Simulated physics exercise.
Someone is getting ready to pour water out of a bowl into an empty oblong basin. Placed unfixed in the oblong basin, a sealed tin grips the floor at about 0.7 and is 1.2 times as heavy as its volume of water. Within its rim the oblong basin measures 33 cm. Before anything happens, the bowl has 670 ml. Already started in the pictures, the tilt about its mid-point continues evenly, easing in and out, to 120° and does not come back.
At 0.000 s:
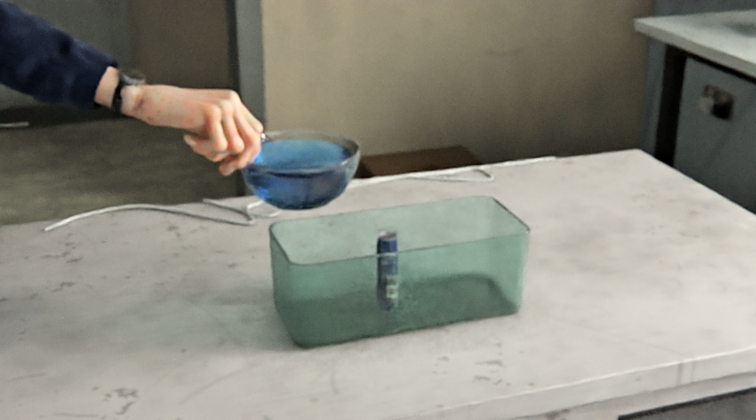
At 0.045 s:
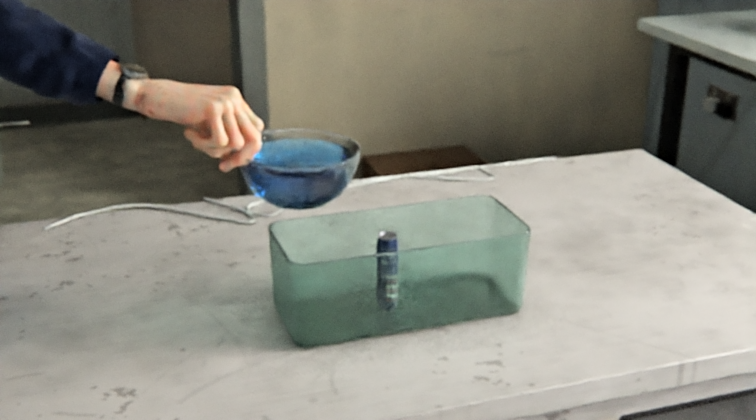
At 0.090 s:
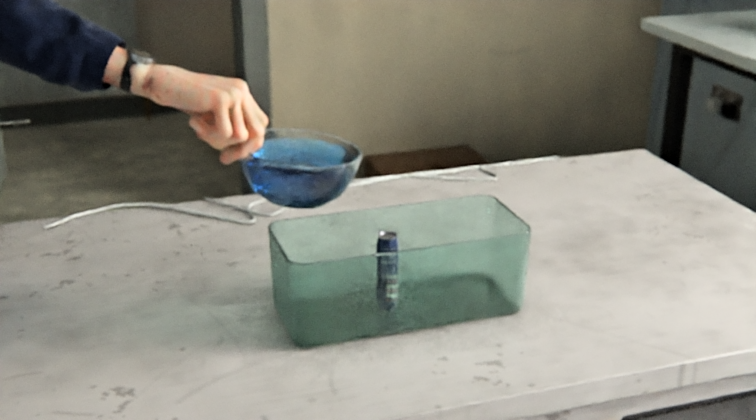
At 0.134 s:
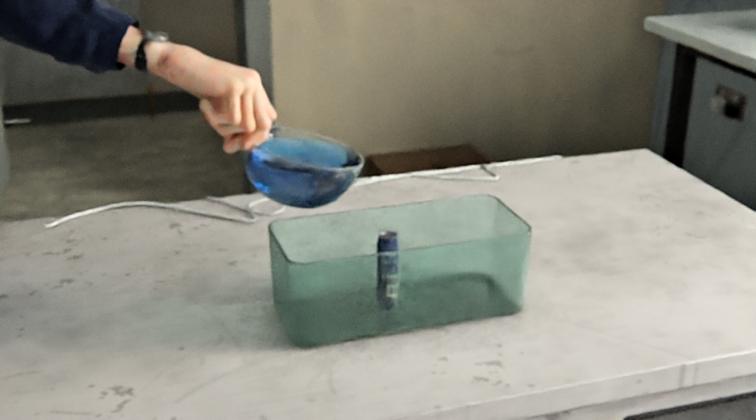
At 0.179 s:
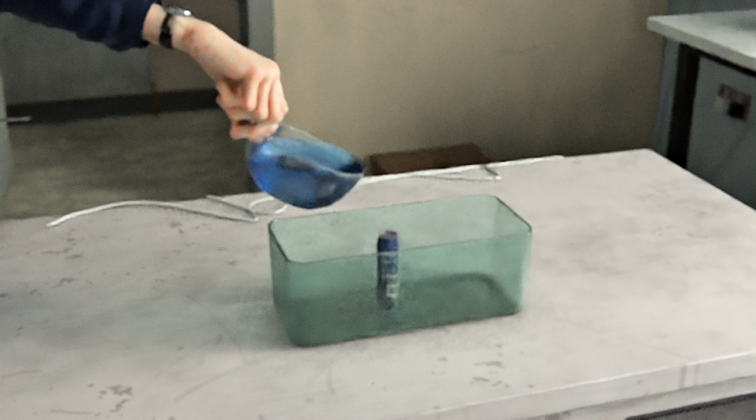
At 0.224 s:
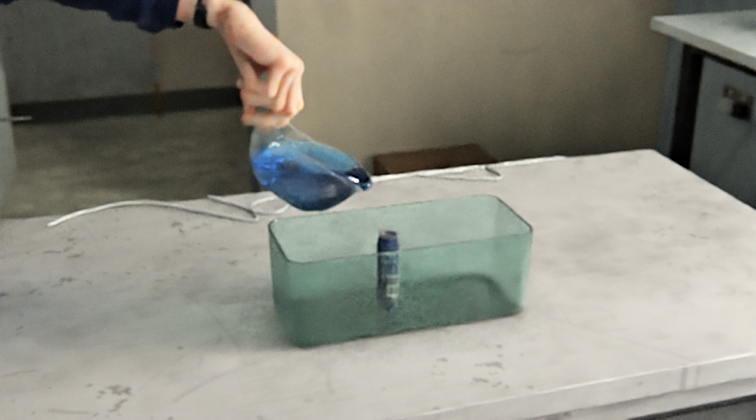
On a pale, scuffed tabletop in a plain room, seen from slightly above and in front, a grey cabinet stands at the right. An empty, green-tinted clear oblong basin sits near the middle with a small dark-blue tin upright by it, and white cords lie behind. A hand from the left, in a dark sleeve and watch, tilts a clear bowl of blue water rightward, slowly then faster, while the camera stays still.
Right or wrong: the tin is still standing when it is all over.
Wrong, it has gone over.
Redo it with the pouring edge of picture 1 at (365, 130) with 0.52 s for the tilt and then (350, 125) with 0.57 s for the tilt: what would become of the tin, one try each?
Trial 1 - tin tips; trial 2 - tin tips.
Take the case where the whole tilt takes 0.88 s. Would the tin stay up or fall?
After the tilt, the tin is still standing.
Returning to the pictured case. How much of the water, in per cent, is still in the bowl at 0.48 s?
Still held: Roughly 2 % of the total.
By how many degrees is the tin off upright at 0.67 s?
The tilt is near 10°.
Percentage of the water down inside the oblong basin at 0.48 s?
About 92 per cent.
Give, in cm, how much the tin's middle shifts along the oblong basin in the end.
7.5 cm.
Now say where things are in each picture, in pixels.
The first frame shows tilt 0°; pouring edge (356, 144); surface from (241, 162) to (352, 150); the oblong basin's rim runs from (279, 246) to (511, 214); the tin's top is at (387, 239).
The second frame shows tilt 2°; pouring edge (356, 145); surface from (241, 160) to (352, 150).
The third frame shows tilt 7°; pouring edge (358, 150); surface from (242, 156) to (353, 151).
The fourth frame shows tilt 15°; pouring edge (359, 157); surface from (244, 153) to (356, 153).
The fifth frame shows tilt 26°; pouring edge (359, 168); surface from (248, 153) to (358, 162); 3 per cent is over the edge.
The sixth frame shows tilt 39°; pouring edge (357, 181); surface from (252, 155) to (346, 165); 11 per cent is over the edge.
After 0.48 s the tilt is 112° and 2 per cent is still to pour; the tin stands where it began.
After 0.67 s the tilt is 120° and 0 per cent is still to pour; the tin leans 10°.
After 0.87 s the tilt is 120° and 0 per cent is still to pour; the tin leans 22°.
After 1.08 s the tilt is 120° and 0 per cent is still to pour; the tin lies on its side.
In the end the tin lies on its side.
